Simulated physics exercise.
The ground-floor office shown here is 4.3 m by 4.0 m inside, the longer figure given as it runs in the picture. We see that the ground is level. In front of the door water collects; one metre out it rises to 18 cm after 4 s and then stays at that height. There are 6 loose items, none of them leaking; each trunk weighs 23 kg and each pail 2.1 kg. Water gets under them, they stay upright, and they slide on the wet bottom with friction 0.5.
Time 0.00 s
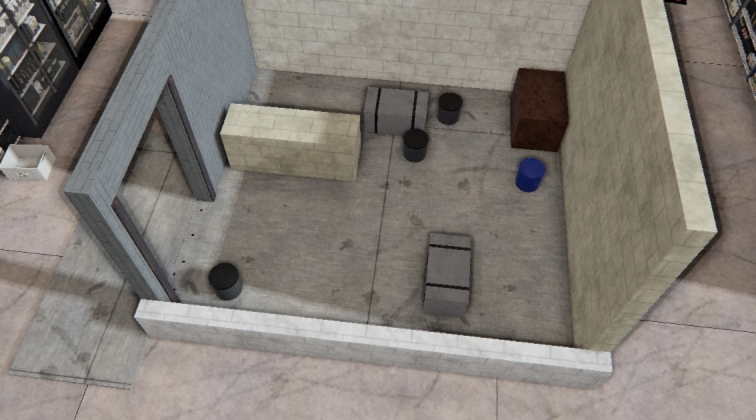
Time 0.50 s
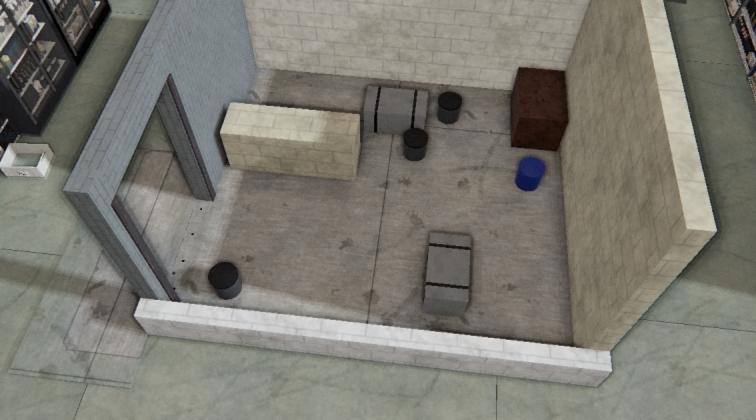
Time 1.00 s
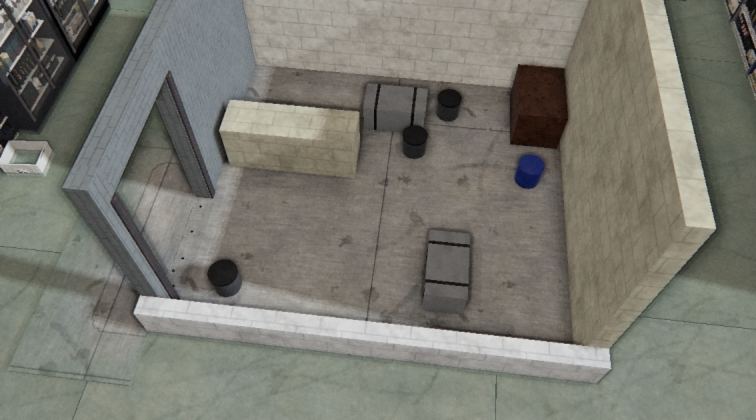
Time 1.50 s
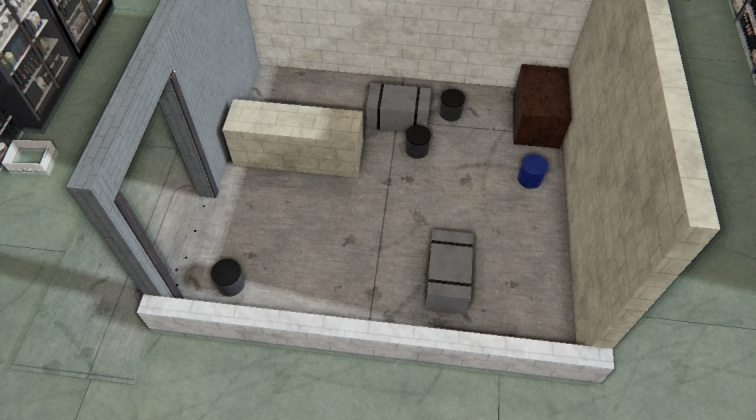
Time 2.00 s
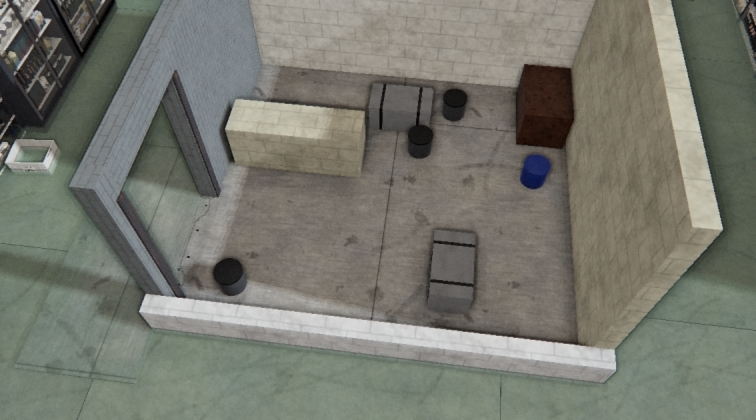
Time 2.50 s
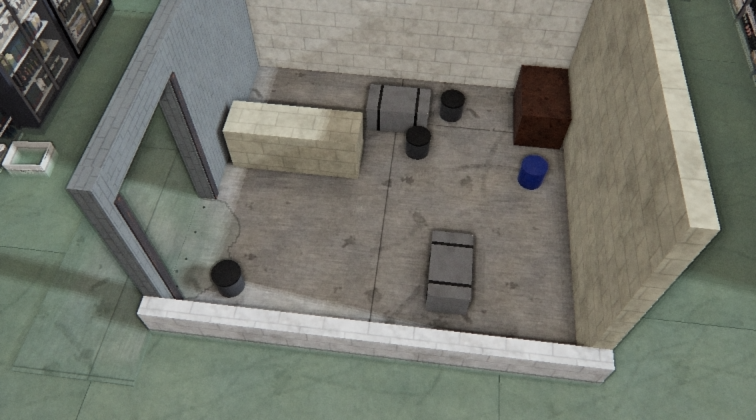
A faint, thin patch of water spreads just inside the doorway at the left of a small, roofless room, seen from high above its low front wall. A cream block, two grey strapped boxes, three black pails, a blue pail and a dark brown box stand on the grey floor. Everything inside stays put, while the view shifts very slightly and the outside ground changes from pinkish to green.
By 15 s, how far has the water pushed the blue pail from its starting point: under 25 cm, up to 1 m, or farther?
My guess is it drifts off a long way.
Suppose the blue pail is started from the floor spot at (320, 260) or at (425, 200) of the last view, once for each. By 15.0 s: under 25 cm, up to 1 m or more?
Going in order, it gets pushed a long way and then it gets pushed a long way.
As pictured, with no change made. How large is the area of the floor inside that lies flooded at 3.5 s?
Close to 2.0 m2, I'd say.
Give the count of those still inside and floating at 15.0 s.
My tally comes to 6.
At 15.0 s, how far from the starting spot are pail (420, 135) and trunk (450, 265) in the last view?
They've ended up 200 cm and 300 cm away, in that order.
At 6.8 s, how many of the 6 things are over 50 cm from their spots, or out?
At that time I count 2.
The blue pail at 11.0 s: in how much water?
I'd put it at about 13 cm.
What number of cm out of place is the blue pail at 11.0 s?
Roughly 150 cm by then.
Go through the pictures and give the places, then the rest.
The blue pail at (532, 168), on the bottom; 0.0 m2 under water; 0 of 6 have shifted, in the first picture.
The blue pail at (532, 167) rests on the ground; water covers 0.0 m2; 0 of 6 have shifted, in the second picture.
The blue pail at (532, 165), on the bottom; water covers 0.0 m2; 0 of 6 have shifted, in the third picture.
The blue pail at (535, 164), on the bottom; 0.0 m2 under water; 0 of 6 have shifted, in the fourth picture.
The blue pail at (537, 165), on the bottom; 0.0 m2 under water; 0 of 6 have shifted, in the fifth picture.
The blue pail at (535, 165), on the bottom; 0.4 m2 under water; 0 of 6 have shifted, in the sixth picture.
After 3.5 s the blue pail is near (535, 165), 0.0 m from its start, aground; 0 afloat.
After 6.8 s the blue pail is near (559, 154), 0.4 m from its start, afloat; 2 afloat.
After 11.0 s the blue pail is near (472, 71), 1.7 m from its start, afloat; 4 afloat.
After 15.0 s the blue pail is near (441, 78), 1.8 m from its start, afloat; 6 afloat.
